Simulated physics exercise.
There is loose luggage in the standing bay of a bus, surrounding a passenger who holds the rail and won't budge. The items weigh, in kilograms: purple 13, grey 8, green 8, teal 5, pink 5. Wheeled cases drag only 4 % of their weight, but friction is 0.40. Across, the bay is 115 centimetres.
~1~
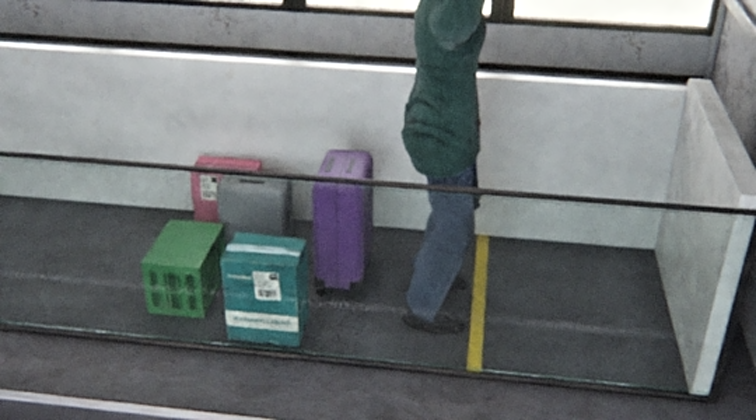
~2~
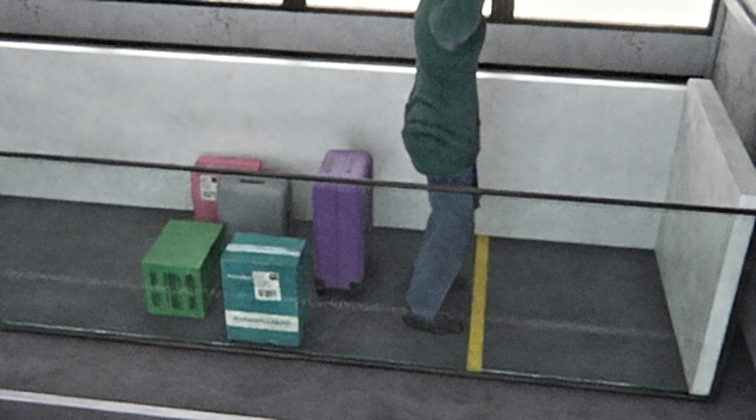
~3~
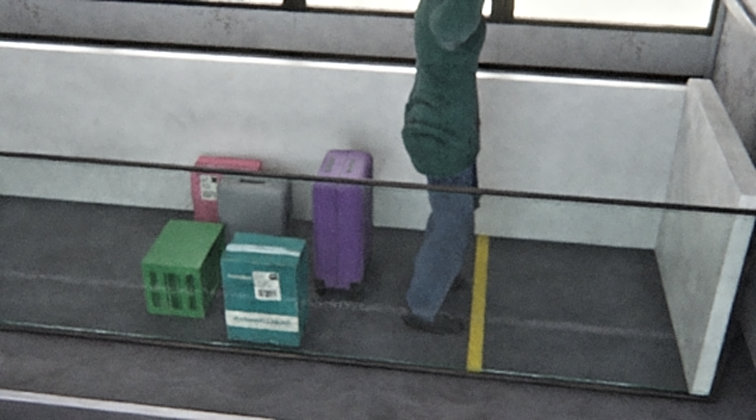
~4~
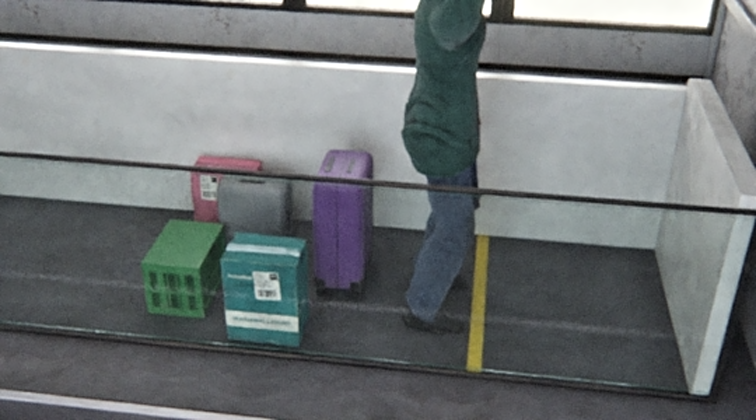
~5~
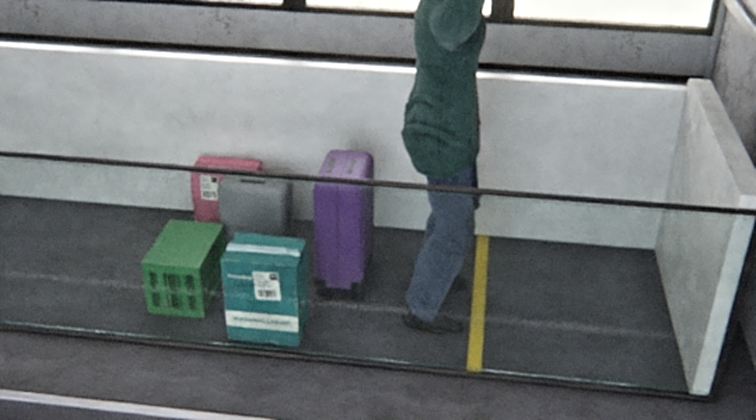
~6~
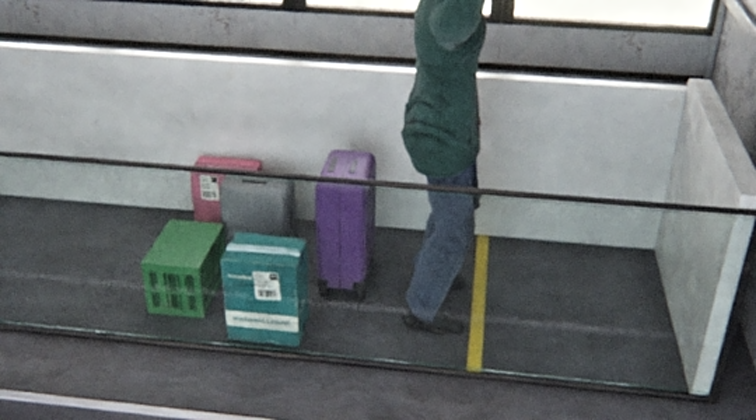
A person in a dark green top and blue trousers stands with arms raised beside a yellow floor line in a bus's standing bay, seen from above through a clear barrier. To the left are a purple wheeled case, a teal pack with white labels, a green crate, and grey and pink luggage behind. The purple case turns slightly in place, while everything else and the view stay still.
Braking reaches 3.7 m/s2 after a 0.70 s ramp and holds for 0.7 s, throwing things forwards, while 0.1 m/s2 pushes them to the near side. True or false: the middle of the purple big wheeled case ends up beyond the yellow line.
False.
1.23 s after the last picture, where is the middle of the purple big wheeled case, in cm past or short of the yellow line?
It sits around 40 cm short of the mark.
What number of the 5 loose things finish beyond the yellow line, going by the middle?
I make it 0.
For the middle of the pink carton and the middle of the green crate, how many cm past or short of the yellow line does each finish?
Pink carton 140 short, green crate 140 short.
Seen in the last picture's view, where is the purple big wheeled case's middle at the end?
Roughly at (400, 233).
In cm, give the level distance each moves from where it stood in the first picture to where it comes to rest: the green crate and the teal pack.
Green crate: 0; teal pack: 0.
Then, 0.33 s after the last picture the purple big wheeled case is 50 cm short of the yellow line, tilted 0°, near (379, 228) in the last picture's view; the teal pack 94 cm short of the yellow line, tilted 0°.
Then, 0.73 s after the last picture the purple big wheeled case is 39 cm short of the yellow line, tilted 0°, near (400, 233) in the last picture's view.
Then, 1.23 s after the last picture the purple big wheeled case is 39 cm short of the yellow line, tilted 0°, near (400, 233) in the last picture's view.
In the final state, purple big wheeled case stops short of the yellow line; grey small wheeled case stops short of the yellow line; green crate stops short of the yellow line; teal pack stops short of the yellow line; pink carton stops short of the yellow line.
